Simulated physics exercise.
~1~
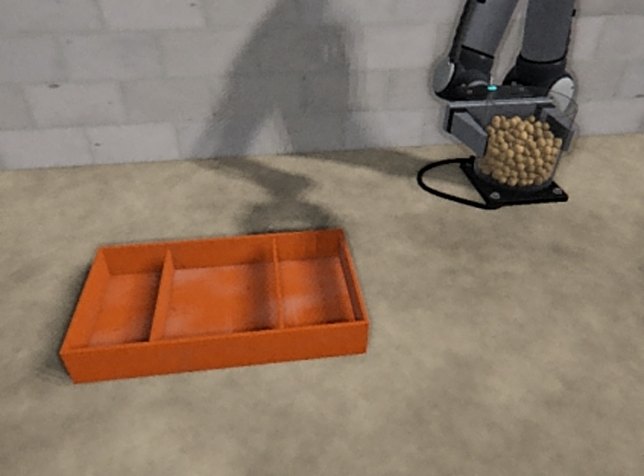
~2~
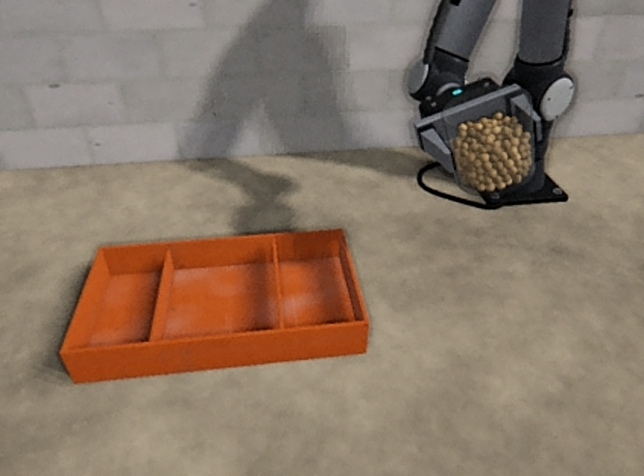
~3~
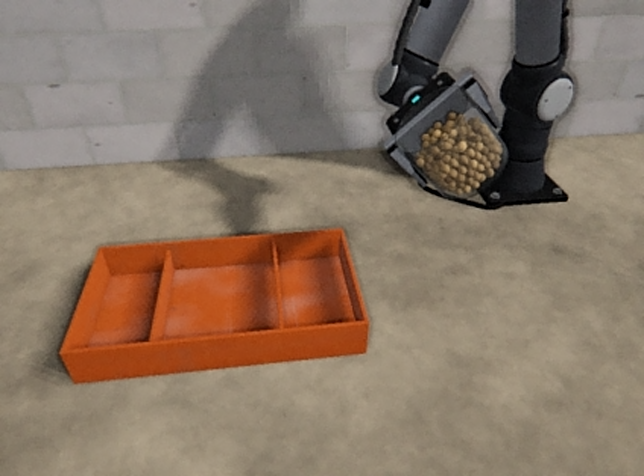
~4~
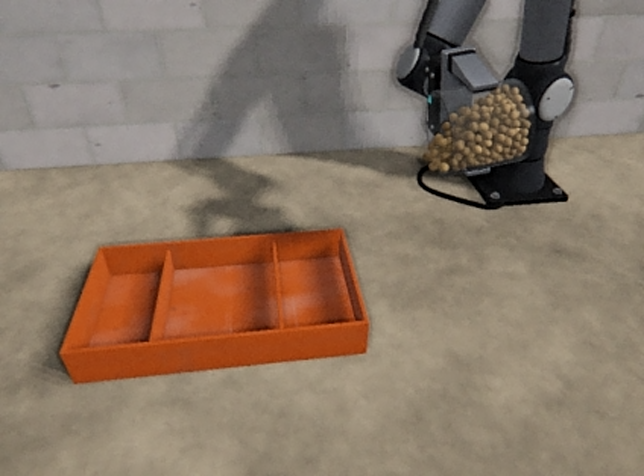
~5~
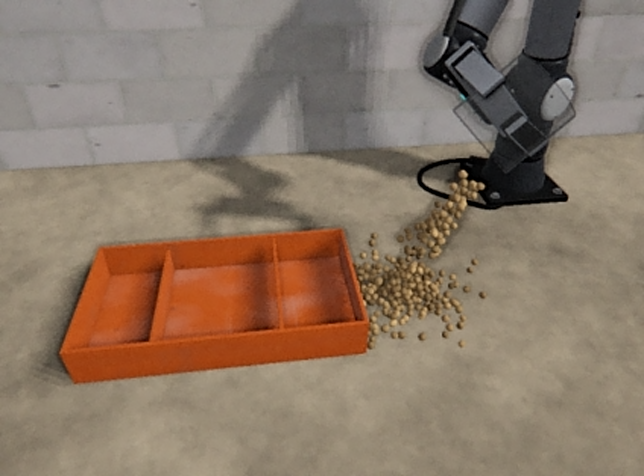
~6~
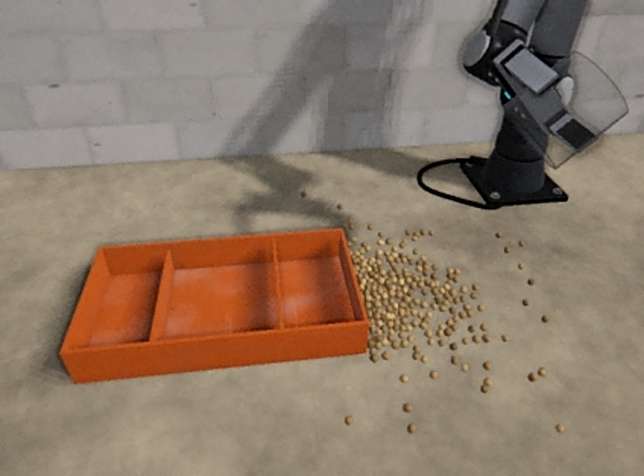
A robot arm tips a clear cup, spilling all its chickpeas beside the orange tray.
